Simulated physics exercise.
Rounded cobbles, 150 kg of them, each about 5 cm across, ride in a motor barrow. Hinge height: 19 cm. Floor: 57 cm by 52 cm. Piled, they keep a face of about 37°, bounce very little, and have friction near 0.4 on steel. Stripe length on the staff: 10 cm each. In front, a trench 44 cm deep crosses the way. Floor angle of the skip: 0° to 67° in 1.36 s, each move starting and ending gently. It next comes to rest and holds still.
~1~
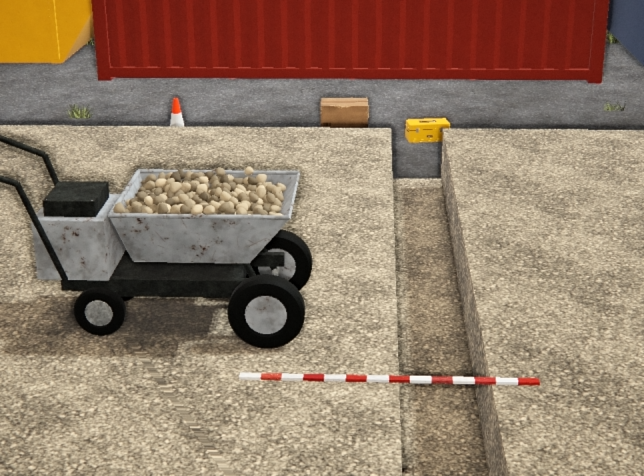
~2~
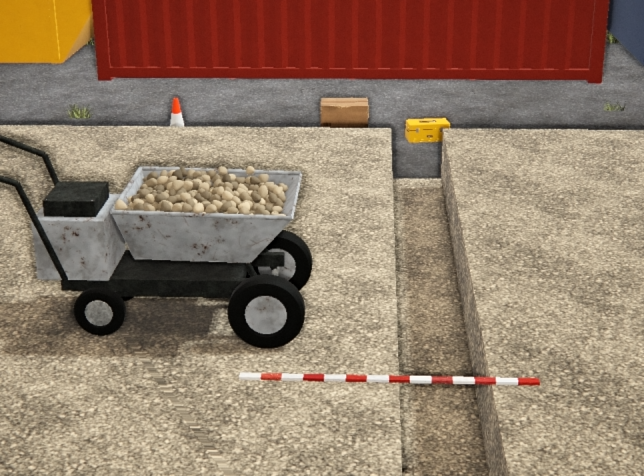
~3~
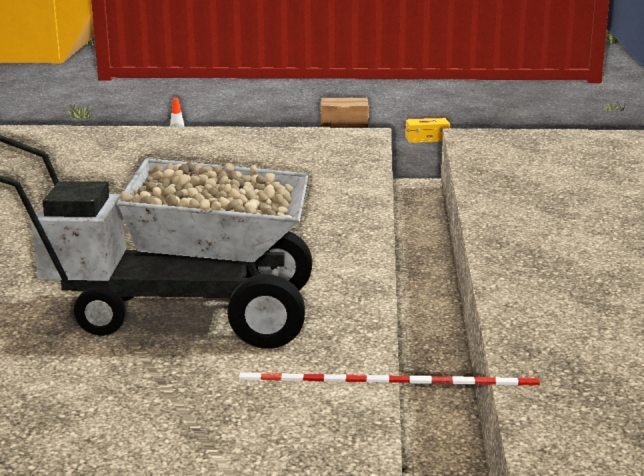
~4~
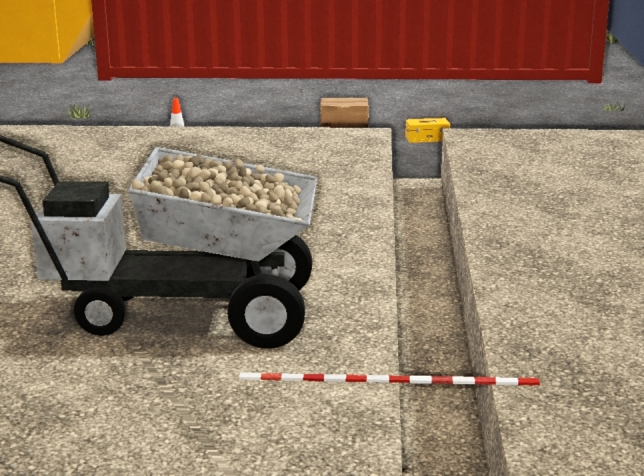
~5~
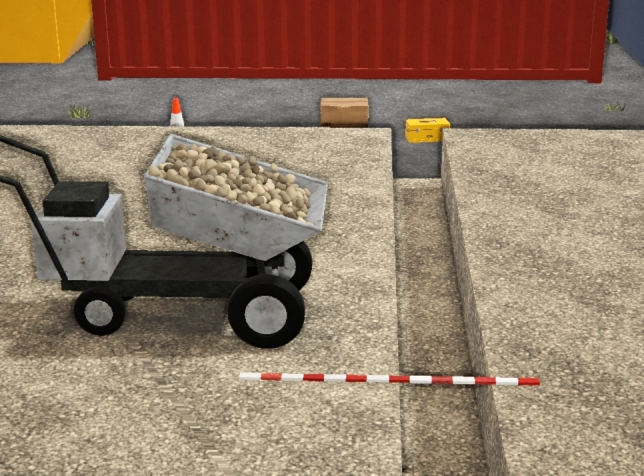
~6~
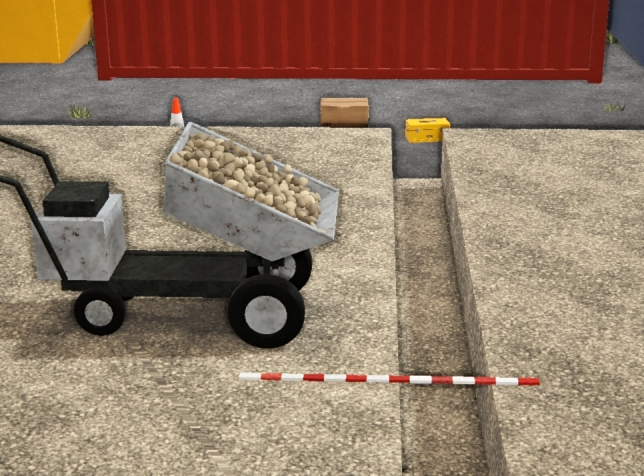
A small motor barrow full of rounded stones stayed parked left of a narrow trench while its grey skip slowly tilted up at the back, leaning the stones towards the right.
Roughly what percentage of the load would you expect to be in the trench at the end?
I'd expect around 97 per cent.
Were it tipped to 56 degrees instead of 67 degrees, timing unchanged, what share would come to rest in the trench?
It would come to about 60 percent.
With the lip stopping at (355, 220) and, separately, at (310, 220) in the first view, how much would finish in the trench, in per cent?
65 % and 100 %.
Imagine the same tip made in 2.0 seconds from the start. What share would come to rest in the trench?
In that case some 95 per cent.
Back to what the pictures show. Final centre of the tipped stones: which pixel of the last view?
Roughly (437, 381), I'd say.
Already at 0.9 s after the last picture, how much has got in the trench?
About 40 per cent by then.
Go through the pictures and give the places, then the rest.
The first frame shows lip at (289, 218), floor tilted 0°, highest stones at (216, 183).
In the second frame, the skip is at 1°, its lip at (292, 218); the top of the load is at (203, 178).
In the third frame, the skip is at 5°, its lip at (299, 220); the top of the load is at (190, 172).
In the fourth frame, the skip is at 11°, its lip at (309, 224); the top of the load is at (187, 164).
The fifth frame shows lip at (321, 230), floor tilted 18°, highest stones at (186, 157).
In the sixth frame, the skip is at 25°, its lip at (333, 238); the top of the load is at (195, 144).
Then, 0.4 s after the last picture the floor is at 57°, 100 % in the skip; the foremost stones are at (372, 250).
Then, 0.9 s after the last picture the floor is at 67°, 53 % in the skip, 6 % short of the trench, 41 % in the trench; the foremost stones are at (474, 395).
Then, 1.2 s after the last picture the floor is at 67°, 24 % in the skip, 5 % short of the trench, 71 % in the trench; the foremost stones are at (472, 383).
Then, 3.2 s after the last picture the floor is at 67°, 0 % in the skip, 3 % short of the trench, 97 % in the trench; the foremost stones are at (472, 378).
